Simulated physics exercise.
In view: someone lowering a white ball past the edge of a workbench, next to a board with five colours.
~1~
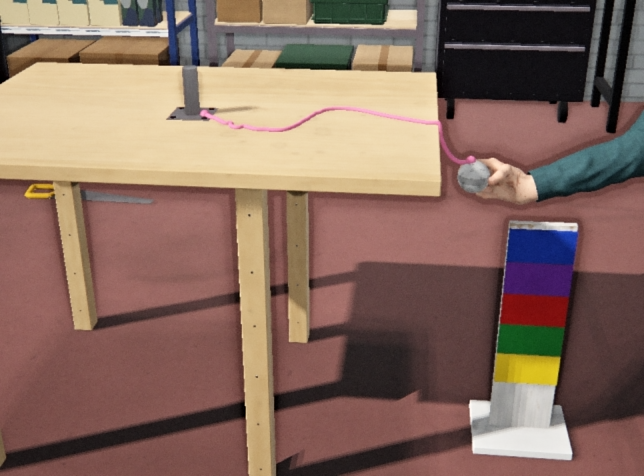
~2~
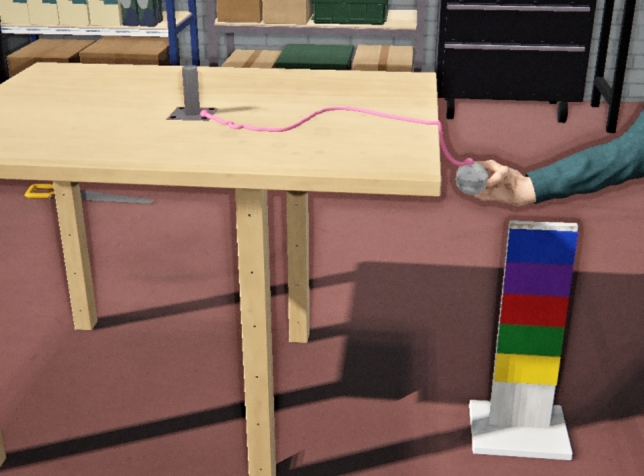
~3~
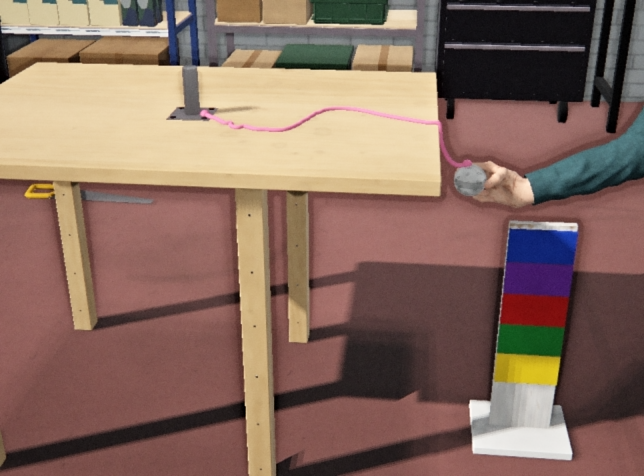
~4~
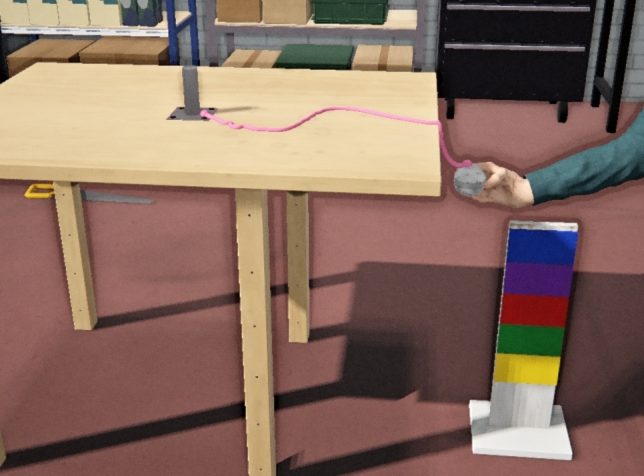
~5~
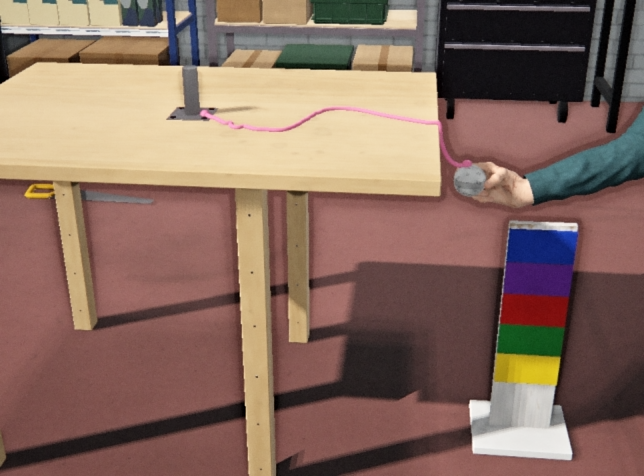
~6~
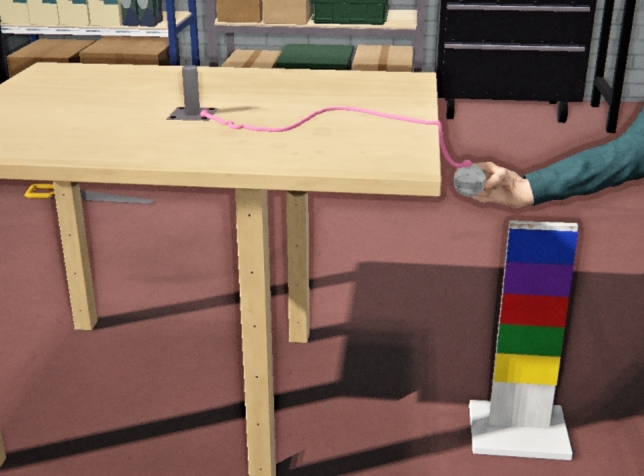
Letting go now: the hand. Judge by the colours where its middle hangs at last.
Level with purple.
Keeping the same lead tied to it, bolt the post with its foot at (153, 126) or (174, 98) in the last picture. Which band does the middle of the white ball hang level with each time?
First case: Blue. Second case: Blue.
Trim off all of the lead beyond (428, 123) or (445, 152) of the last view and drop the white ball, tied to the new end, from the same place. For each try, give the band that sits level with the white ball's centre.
Try by try it comes out as above them all; blue.
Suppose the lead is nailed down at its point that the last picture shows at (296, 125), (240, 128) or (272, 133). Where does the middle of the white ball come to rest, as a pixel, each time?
In order of the tries: About (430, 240), about (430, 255), about (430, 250).
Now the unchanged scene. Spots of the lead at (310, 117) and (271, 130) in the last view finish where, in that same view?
One finishes at (363, 122) and the other at (302, 119).
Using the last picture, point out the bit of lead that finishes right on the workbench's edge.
Around (366, 112).
Soon after, ball near (441, 258); level with purple.
After that, ball near (432, 272); level with purple.
In the end, ball near (433, 271); level with purple. At purple.
